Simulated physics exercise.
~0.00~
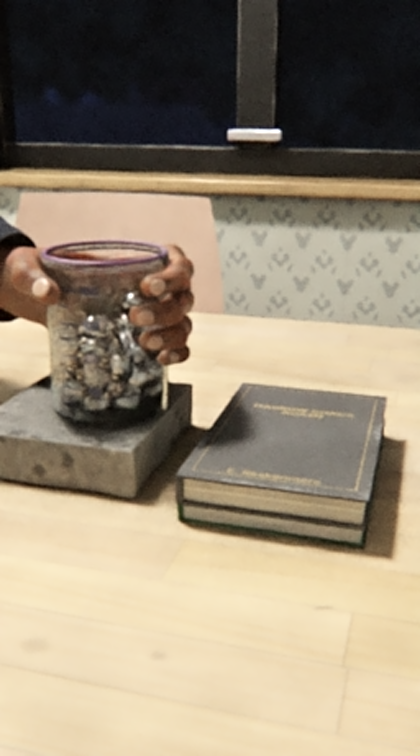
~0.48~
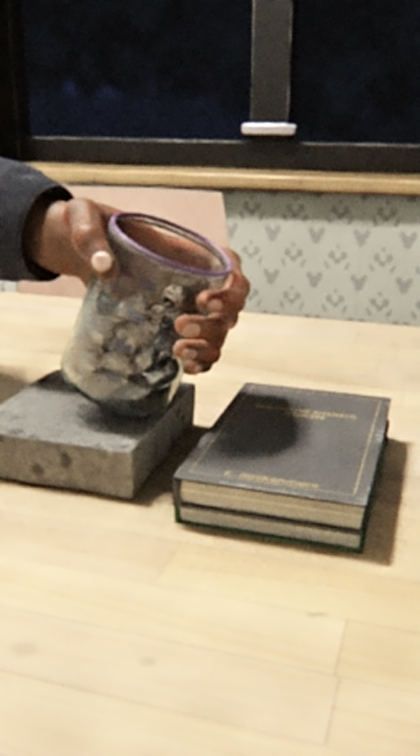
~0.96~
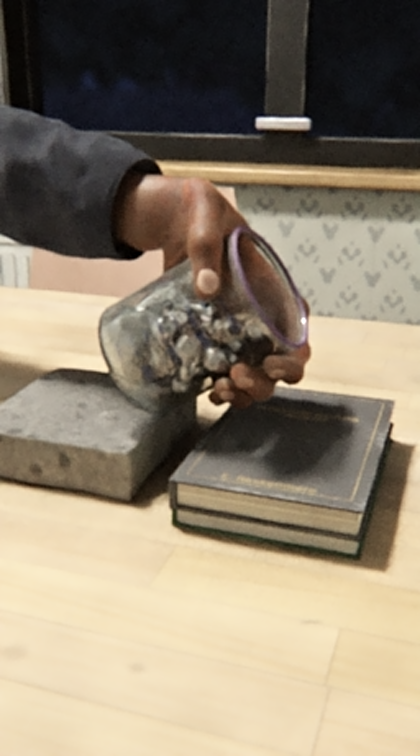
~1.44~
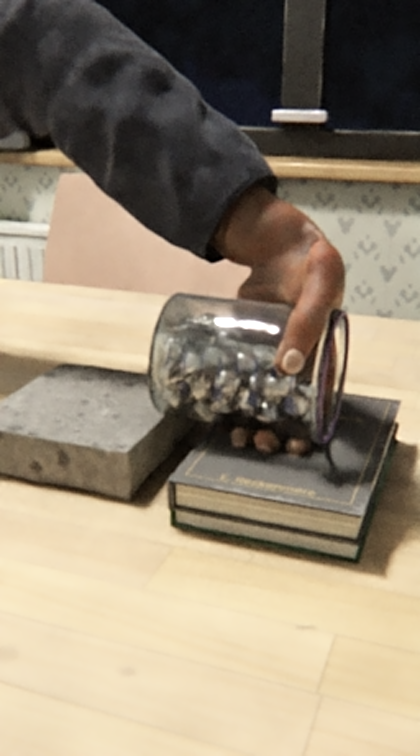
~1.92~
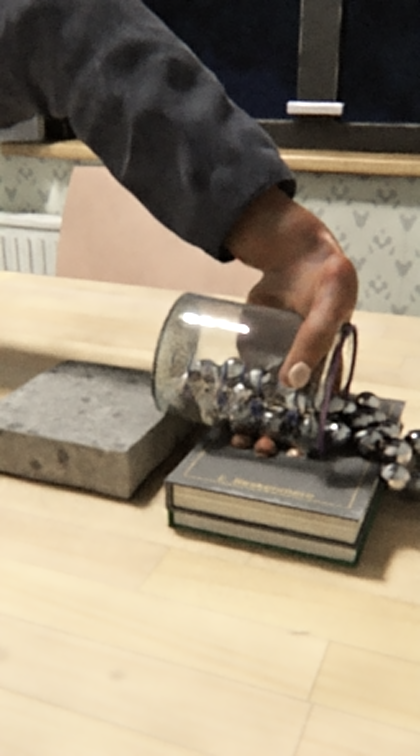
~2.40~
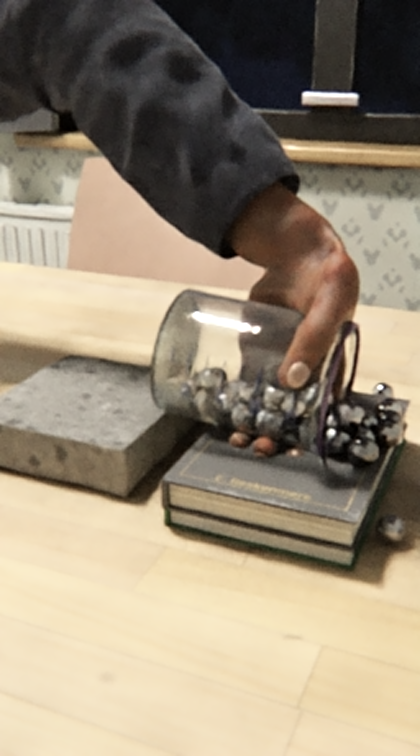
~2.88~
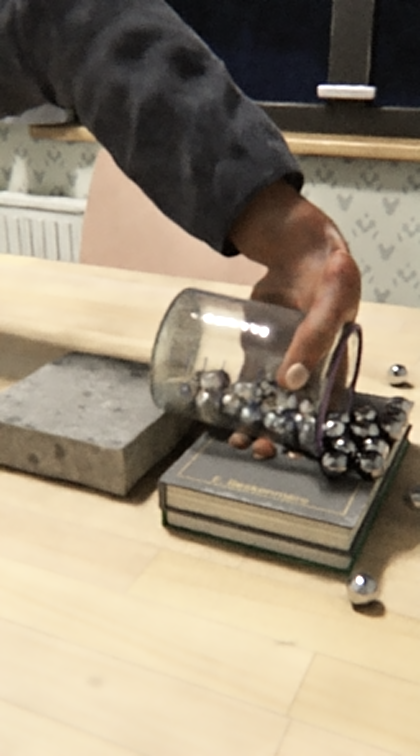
A hand lifted a clear jar of shiny metal balls off a gray stone slab, tipped it to the right and laid it sideways on two stacked books, where many balls spilled out across the cover and some rolled onto the wooden table.
